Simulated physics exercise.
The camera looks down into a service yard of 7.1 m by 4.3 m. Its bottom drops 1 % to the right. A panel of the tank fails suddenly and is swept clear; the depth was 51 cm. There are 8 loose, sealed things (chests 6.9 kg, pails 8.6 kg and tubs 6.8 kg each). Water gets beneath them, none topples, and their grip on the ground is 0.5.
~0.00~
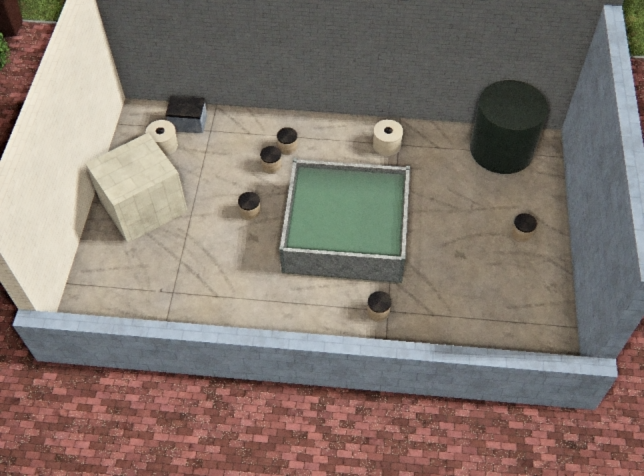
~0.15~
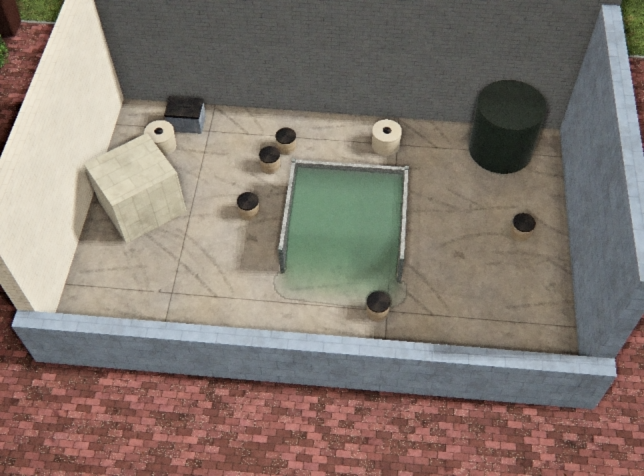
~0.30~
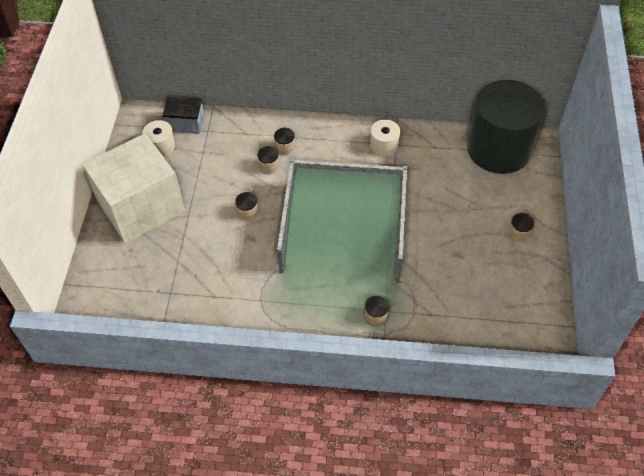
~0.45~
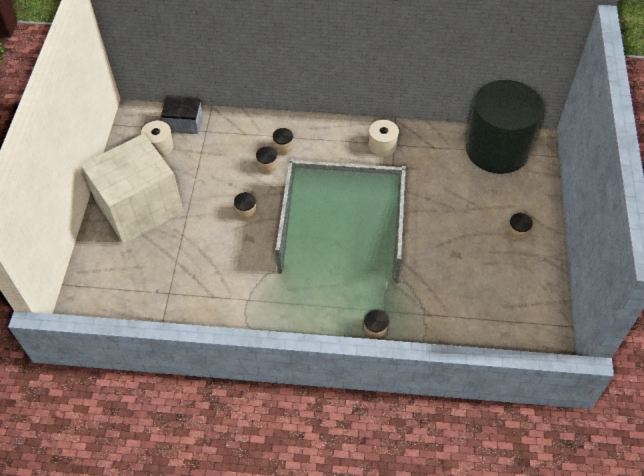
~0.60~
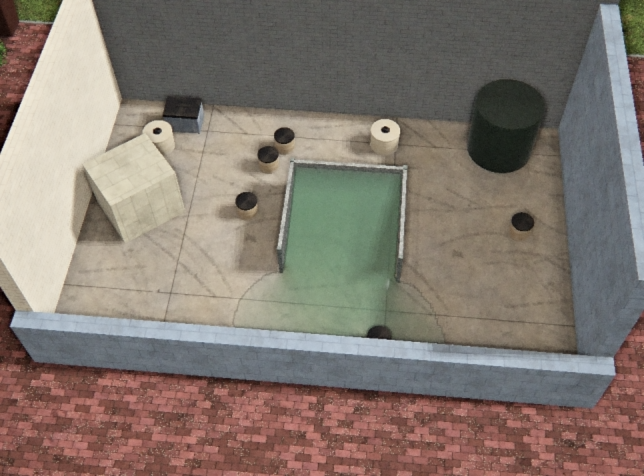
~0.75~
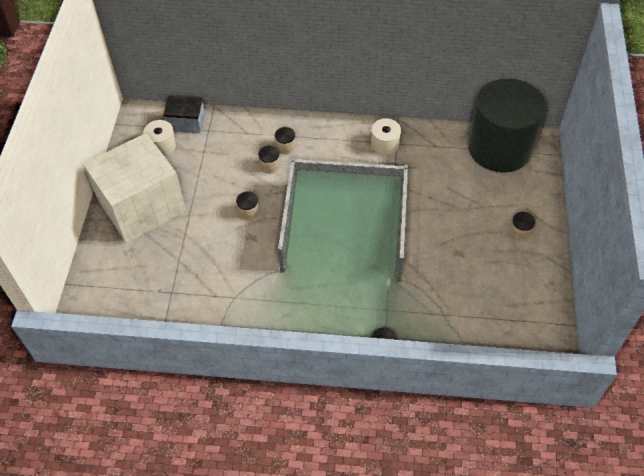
In a walled yard, the front panel of a square tank gave way and greenish water spread across the floor, pushing one small dark-topped pail toward the front wall while everything else stayed put.
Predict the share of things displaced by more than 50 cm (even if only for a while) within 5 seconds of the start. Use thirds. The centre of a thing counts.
It is under a third.
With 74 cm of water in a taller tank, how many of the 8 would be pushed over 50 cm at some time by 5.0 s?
Then 2.
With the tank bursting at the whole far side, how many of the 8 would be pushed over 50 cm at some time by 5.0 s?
Then 4.
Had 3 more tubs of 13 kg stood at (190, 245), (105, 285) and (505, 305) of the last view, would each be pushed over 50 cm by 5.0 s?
In turn: Short of it, past it, more.
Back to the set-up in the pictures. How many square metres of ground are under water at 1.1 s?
Some 6.5 m2.
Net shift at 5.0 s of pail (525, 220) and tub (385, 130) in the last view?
In that order: 30 cm, 0 cm.
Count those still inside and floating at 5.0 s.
0 of them.
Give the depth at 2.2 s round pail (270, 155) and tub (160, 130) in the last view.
About 0 and 0 cm.
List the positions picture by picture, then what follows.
The first picture shows a pail at (379, 301) rests on the ground; a chest at (185, 106), on the bottom; 2.3 m2 under water; 0 of 8 have shifted.
The second picture shows a pail at (378, 301) rests on the ground; a chest at (184, 107), on the bottom; 3.1 m2 under water; 0 of 8 have shifted.
The third picture shows a pail at (377, 306), on the bottom, 7 cm from its start; a chest at (182, 107), on the bottom; water covers 3.9 m2; 1 of 8 have shifted.
The fourth picture shows a pail at (376, 321) rests on the ground, 29 cm from its start; a chest at (180, 107) rests on the ground; 4.9 m2 under water; 1 of 8 have shifted.
The fifth picture shows a pail at (379, 337) rests on the ground, 53 cm from its start; a chest at (182, 107), on the bottom; water covers 5.5 m2; 1 of 8 have shifted.
The sixth picture shows a pail at (384, 338), on the bottom, 57 cm from its start; a chest at (183, 106), on the bottom; water covers 5.9 m2; 1 of 8 have shifted.
After 1.1 s 1 of 8 are over 50 cm from their spots; 1 afloat.
After 2.2 s 1 of 8 are over 50 cm from their spots; 0 afloat.
After 3.5 s 1 of 8 are over 50 cm from their spots; 0 afloat.
After 5.0 s 1 of 8 are over 50 cm from their spots, and 1 have been at some point; 0 afloat.
